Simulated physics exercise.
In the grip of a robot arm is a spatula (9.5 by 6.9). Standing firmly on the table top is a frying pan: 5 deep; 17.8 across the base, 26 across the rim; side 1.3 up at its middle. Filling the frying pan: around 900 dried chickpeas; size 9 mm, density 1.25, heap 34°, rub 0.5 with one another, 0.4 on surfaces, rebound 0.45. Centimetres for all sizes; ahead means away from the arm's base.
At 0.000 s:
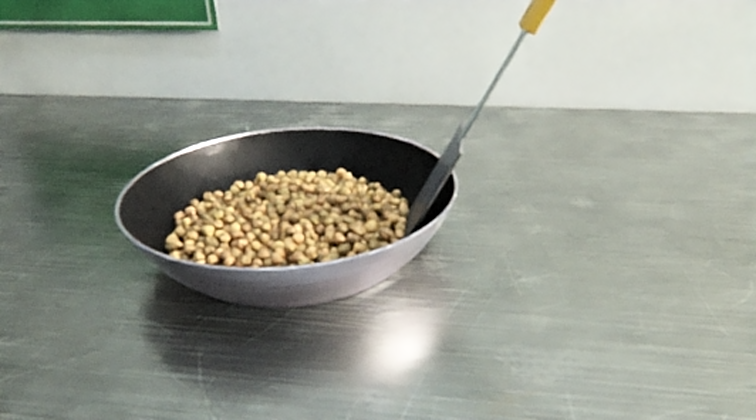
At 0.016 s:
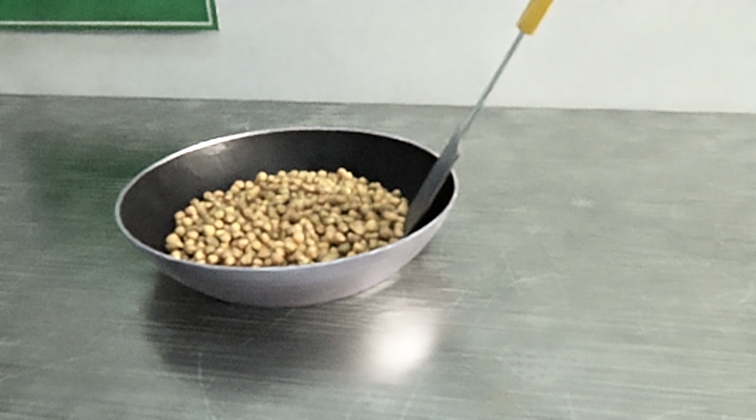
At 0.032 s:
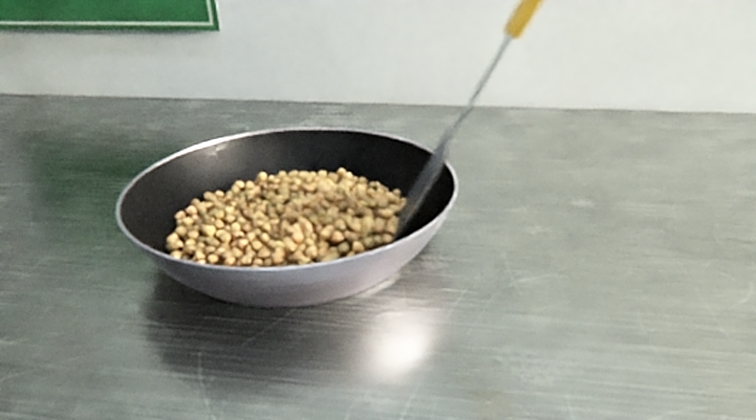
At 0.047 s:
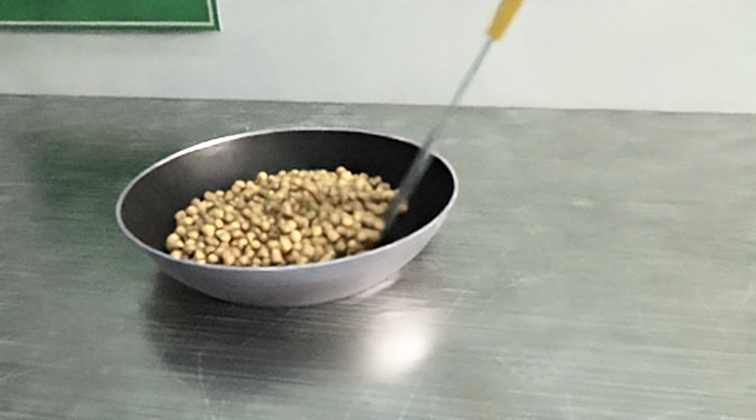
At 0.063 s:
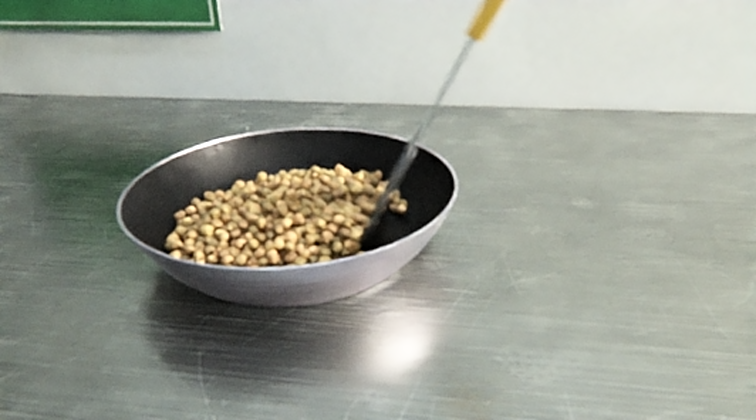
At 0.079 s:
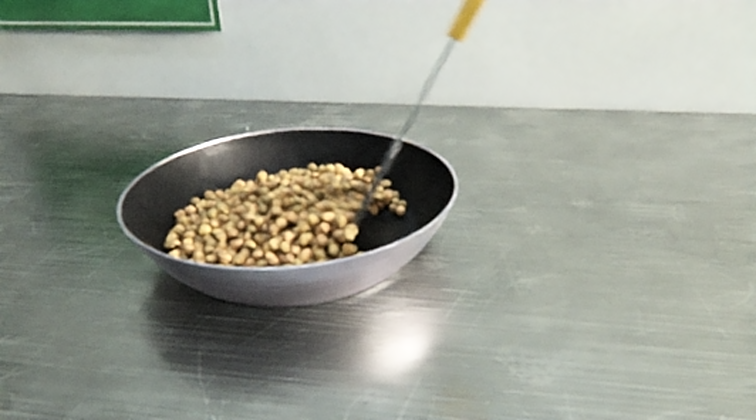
To begin with, a spatula with a yellow handle rests inside the right edge of a dark frying pan filled with dried chickpeas on a metal table. The spatula then sweeps left through the chickpeas, pushing them together and baring a patch of the pan's dark surface on the right.
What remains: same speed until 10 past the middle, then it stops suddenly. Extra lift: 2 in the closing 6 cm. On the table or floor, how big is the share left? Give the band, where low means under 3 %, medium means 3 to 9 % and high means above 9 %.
Band: High.
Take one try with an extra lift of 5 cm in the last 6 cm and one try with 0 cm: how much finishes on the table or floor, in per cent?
I'd say close to 15 percent for the first and close to 25 percent for the second.
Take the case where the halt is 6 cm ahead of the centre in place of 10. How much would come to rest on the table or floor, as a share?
With that change, I'd expect about 0 per cent.
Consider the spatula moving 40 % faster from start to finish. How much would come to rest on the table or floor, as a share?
About 20 %.
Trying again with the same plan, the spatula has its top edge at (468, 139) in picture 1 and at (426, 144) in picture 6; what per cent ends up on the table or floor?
Near 20 in a hundred.
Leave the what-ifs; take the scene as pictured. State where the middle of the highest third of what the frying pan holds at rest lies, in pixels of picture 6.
Near (244, 195).
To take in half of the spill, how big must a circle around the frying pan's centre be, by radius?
Close to 26 cm from the centre.
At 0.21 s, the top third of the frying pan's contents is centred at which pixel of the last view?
Near pixel (214, 196).
After 0.14 s, sloping 63°, highest piece 6 above the table; 900 in the frying pan.
After 0.21 s, sloping 63°, highest piece 6 above the table; 900 in the frying pan.
After 0.44 s, sloping 63°, highest piece 17 above the table; 714 in the frying pan, 89 on the table or floor, 97 on the blade or in flight.
After 1.49 s, sloping 63°, highest piece 5 above the table; 713 in the frying pan, 187 on the table or floor.
In the end, 713 in the frying pan, 187 on the table or floor. That is 21 % on the table or floor.
